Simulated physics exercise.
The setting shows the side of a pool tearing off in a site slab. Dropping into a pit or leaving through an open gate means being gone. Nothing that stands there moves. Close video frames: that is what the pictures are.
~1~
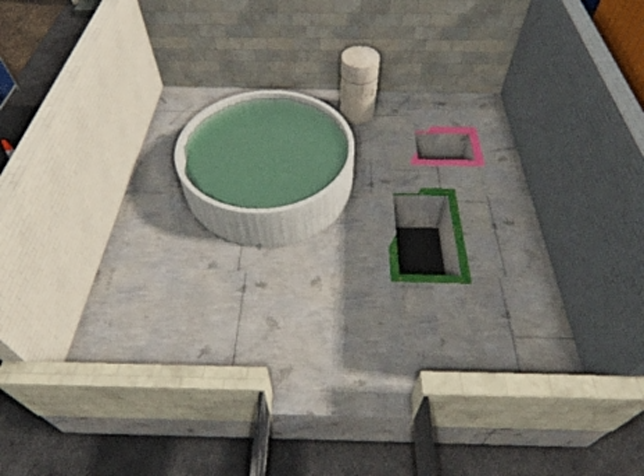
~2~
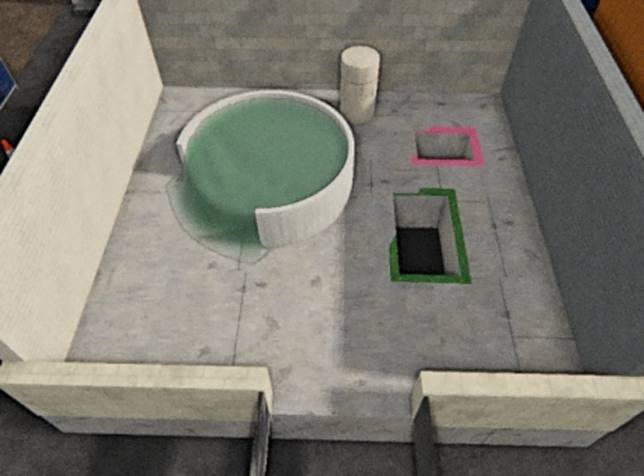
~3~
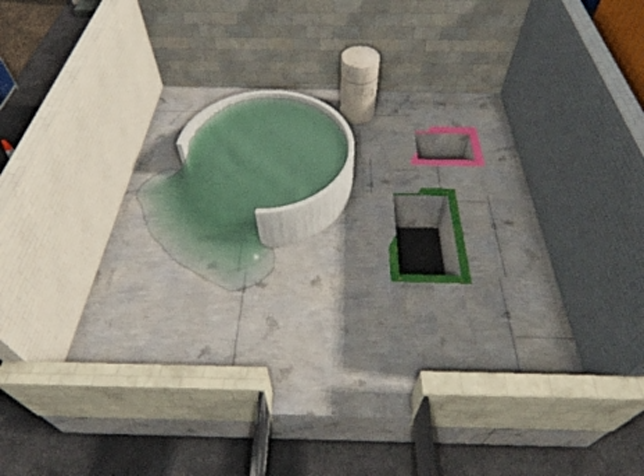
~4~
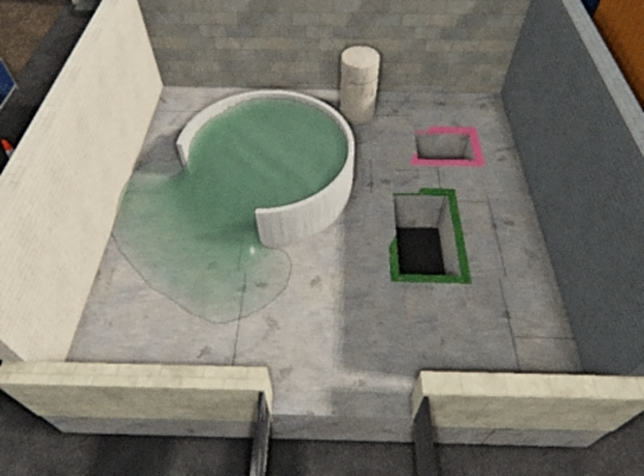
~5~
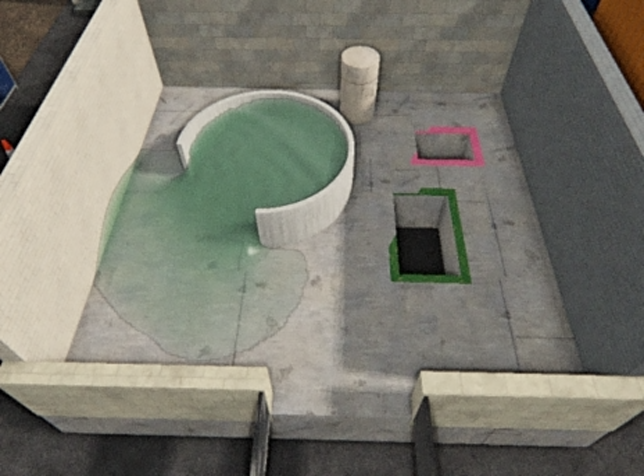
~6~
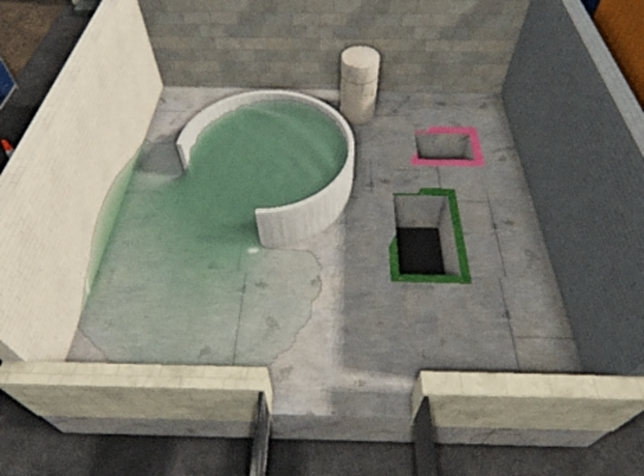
A round, white-walled pool of green water stands at the left of a grey slab, seen from a fixed view high above the front opening. Pale walls stand left and front, grey ones behind and right, with a whitish cylinder at the back and pink-edged and green-edged pits at right. The pool's front-left side opens, and water pours out, spreading leftward and forward across the slab and washing against the left wall.
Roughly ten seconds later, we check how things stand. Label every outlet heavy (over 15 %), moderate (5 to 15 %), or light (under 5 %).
Labels: Gate - moderate, pink pit - moderate, green pit - heavy.
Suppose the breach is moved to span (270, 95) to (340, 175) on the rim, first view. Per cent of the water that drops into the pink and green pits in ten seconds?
I'd say the pink pit gets around 40 percent and the green pit around 25 percent.
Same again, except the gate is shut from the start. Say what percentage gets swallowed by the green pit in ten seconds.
Share for green: 20 percent.
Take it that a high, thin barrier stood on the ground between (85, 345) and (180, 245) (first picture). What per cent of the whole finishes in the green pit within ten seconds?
The green pit takes 10 per cent.
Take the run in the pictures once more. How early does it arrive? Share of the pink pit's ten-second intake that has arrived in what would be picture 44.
By then roughly 10 percent of the ten-second total is in.
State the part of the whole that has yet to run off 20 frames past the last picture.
96 percent or thereabouts.
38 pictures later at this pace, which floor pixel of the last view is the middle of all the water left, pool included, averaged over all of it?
About (295, 238).
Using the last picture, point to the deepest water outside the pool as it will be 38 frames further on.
My pick is (566, 344).
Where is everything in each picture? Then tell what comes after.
In the first frame, the round pool at (266, 149) is whole and still.
In the second frame, the front is at (263, 253), out from the gap at (202, 211).
In the third frame, water pours out at (203, 214) and has run to (255, 279).
In the fourth frame, water pours out at (203, 216) and has run to (262, 302).
In the fifth frame, water pours out at (204, 216) and has run to (212, 352).
In the sixth frame, water pours out at (204, 216) and has run to a hidden place.
A moment on, water covers 30 % of the floor; the gate 0 %, the pink pit 0 %, the green pit 0 %.
Next, water covers 35 % of the floor; the gate 1 %, the pink pit 0 %, the green pit 0 %.
Then, water covers 70 % of the floor; the gate 3 %, the pink pit 0 %, the green pit 2 %.
Later, water covers 95 % of the floor; the gate 7 %, the pink pit 1 %, the green pit 9 %.
In the end, water covers 95 % of the floor; the gate 11 %, the pink pit 11 %, the green pit 19 %.
